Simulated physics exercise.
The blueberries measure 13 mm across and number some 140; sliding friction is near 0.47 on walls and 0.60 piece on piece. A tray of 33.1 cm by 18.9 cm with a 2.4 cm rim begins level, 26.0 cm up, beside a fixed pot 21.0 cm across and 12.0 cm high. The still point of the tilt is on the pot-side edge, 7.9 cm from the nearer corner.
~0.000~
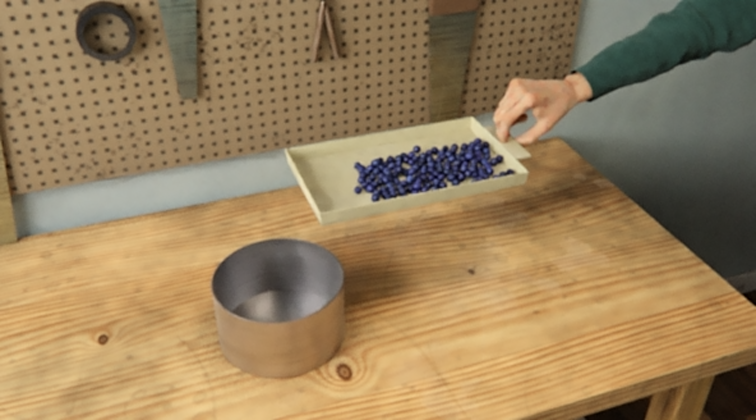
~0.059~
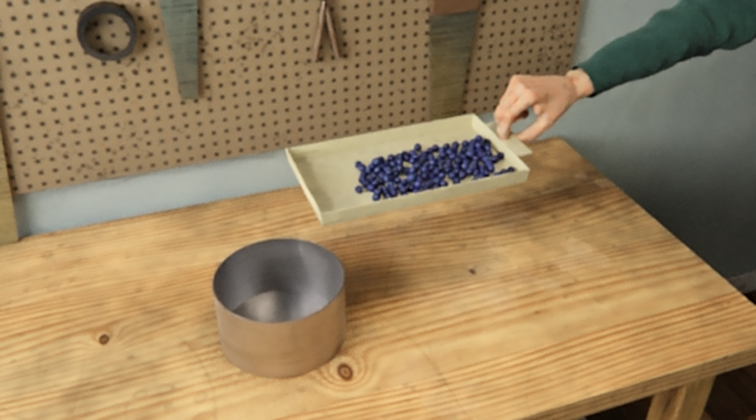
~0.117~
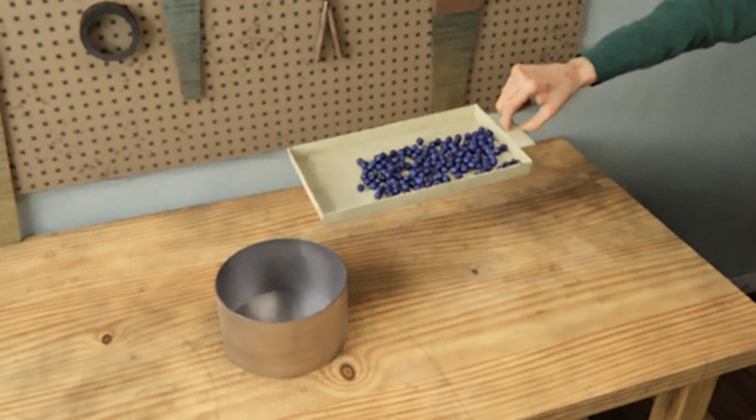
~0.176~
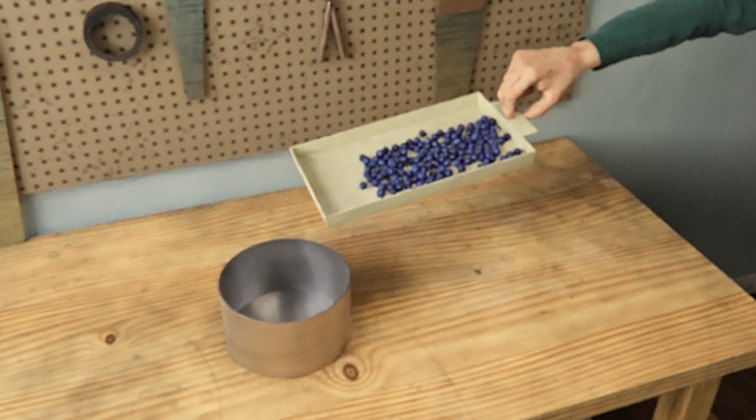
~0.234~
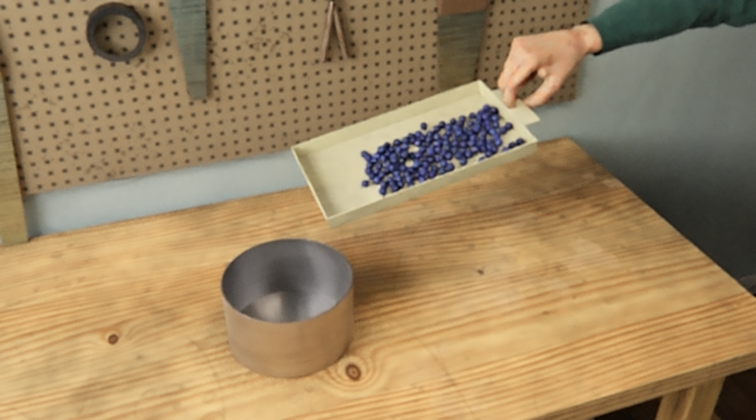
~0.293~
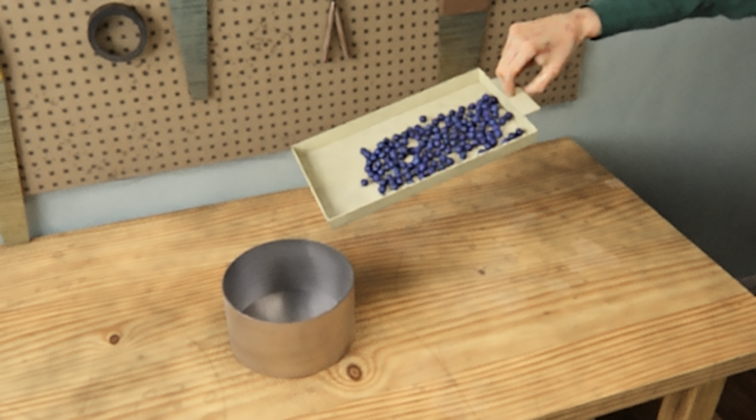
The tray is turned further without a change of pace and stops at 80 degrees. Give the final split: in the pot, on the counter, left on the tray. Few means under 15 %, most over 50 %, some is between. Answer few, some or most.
In the pot: Few; on the counter: Few; left on the tray: Most.
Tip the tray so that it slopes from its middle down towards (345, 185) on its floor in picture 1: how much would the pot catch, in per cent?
About 20 per cent.
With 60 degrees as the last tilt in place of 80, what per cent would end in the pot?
It would be near 5 per cent.
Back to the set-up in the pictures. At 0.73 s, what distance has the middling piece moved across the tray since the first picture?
Roughly 12 cm.
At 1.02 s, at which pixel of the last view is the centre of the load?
At about (338, 180).
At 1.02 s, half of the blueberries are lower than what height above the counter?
Roughly 30 cm.
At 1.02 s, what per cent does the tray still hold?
About 95 per cent.
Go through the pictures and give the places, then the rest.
In the first picture, tray tilt 0 degrees, front corners at (322, 212) and (526, 171); middle of the pieces at (431, 171); pot at (278, 277).
In the second picture, tray tilt 1 degrees, front corners at (322, 213) and (527, 169); middle of the pieces at (432, 169).
In the third picture, tray tilt 4 degrees, front corners at (324, 214) and (530, 161), lowest corner left front; middle of the pieces at (434, 163).
In the fourth picture, tray tilt 8 degrees, front corners at (326, 215) and (533, 150), lowest corner left front; middle of the pieces at (437, 157).
In the fifth picture, tray tilt 12 degrees, front corners at (328, 217) and (535, 140), lowest corner left front; middle of the pieces at (438, 150).
In the sixth picture, tray tilt 16 degrees, front corners at (329, 219) and (534, 130), lowest corner left front; middle of the pieces at (438, 144); pot at (288, 278). Its pace works out near 70 degrees a second.
After 0.73 s, tilt 47 degrees; the tray holds 100 %, the pot 0 %.
Then, at 1.02 s, tilt 67 degrees; the tray holds 95 %, the pot 0 %.
Then, at 1.42 s, tilt 80 degrees; the tray holds 95 %, the pot 5 %.
In the end, at 2.2 s, pot 5 %, counter 0 %, tray 90 %.
